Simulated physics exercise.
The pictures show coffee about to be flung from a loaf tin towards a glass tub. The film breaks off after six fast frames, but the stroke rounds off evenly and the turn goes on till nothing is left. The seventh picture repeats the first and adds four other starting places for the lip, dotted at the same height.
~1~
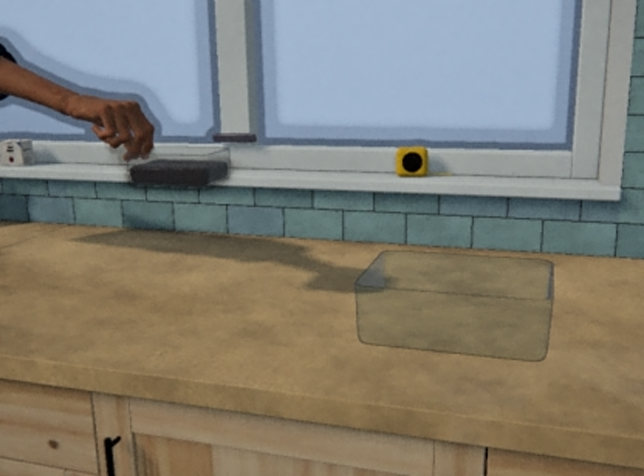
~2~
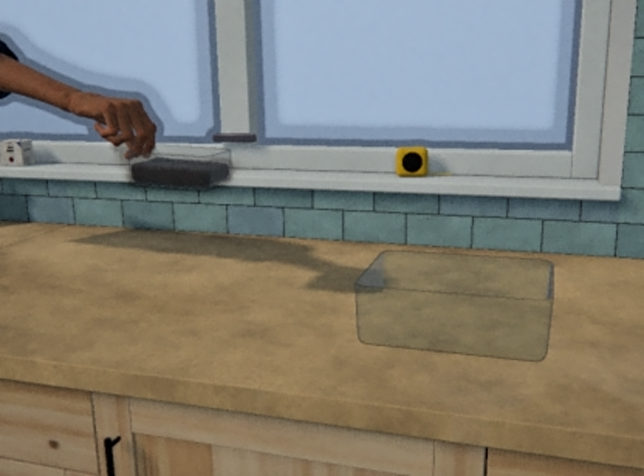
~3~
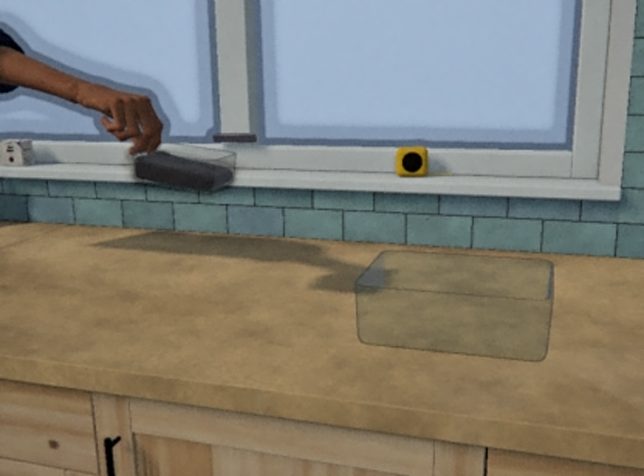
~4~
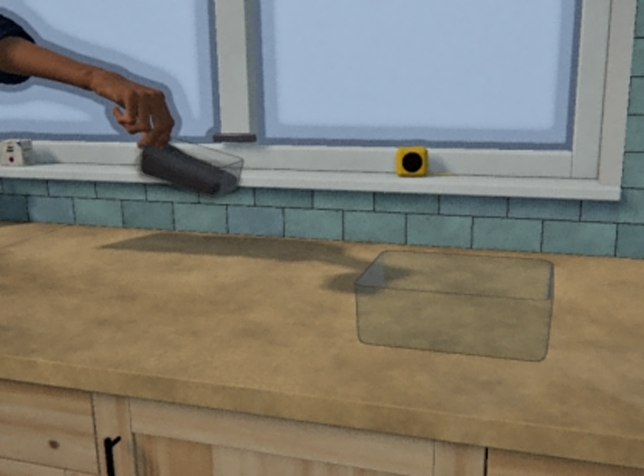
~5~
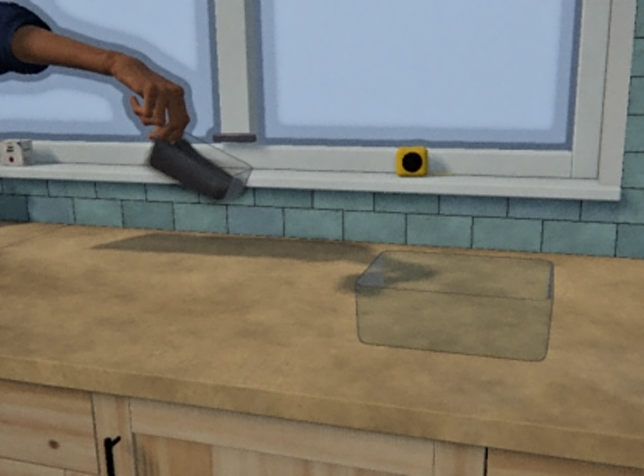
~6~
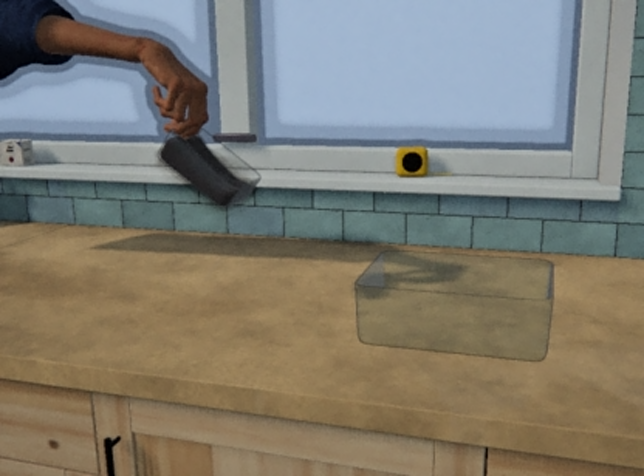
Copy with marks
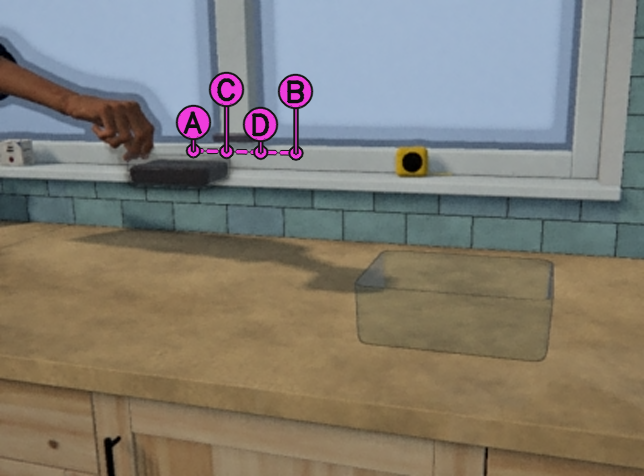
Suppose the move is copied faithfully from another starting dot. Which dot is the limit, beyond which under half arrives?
The answer is spot D.
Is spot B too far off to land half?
No, that is safe.
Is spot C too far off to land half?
Yes, it does.
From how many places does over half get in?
Two of the four.
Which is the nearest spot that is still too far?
C.
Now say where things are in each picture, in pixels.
Upright, lip at (217, 151); tub from (358, 341) to (547, 361); nothing has left yet.
Upright, lip at (219, 152); nothing has left yet.
Tipped about 7°, lip at (225, 156); nothing has left yet.
Tipped about 14°, lip at (233, 163); nothing has left yet.
Tipped about 25°, lip at (242, 171); nothing has left yet.
Tipped about 37°, lip at (251, 181); nothing has left yet.
On the marked copy, A at (193, 150); B at (295, 153); C at (226, 151); D at (260, 152).
With A, about 0 % lands in the tub, 97 % falls short and 3 % goes beside or beyond.
With B, about 83 % lands in the tub, 6 % falls short and 12 % goes beside or beyond.
With C, about 21 % lands in the tub, 75 % falls short and 4 % goes beside or beyond.
With D, about 67 % lands in the tub, 27 % falls short and 7 % goes beside or beyond.
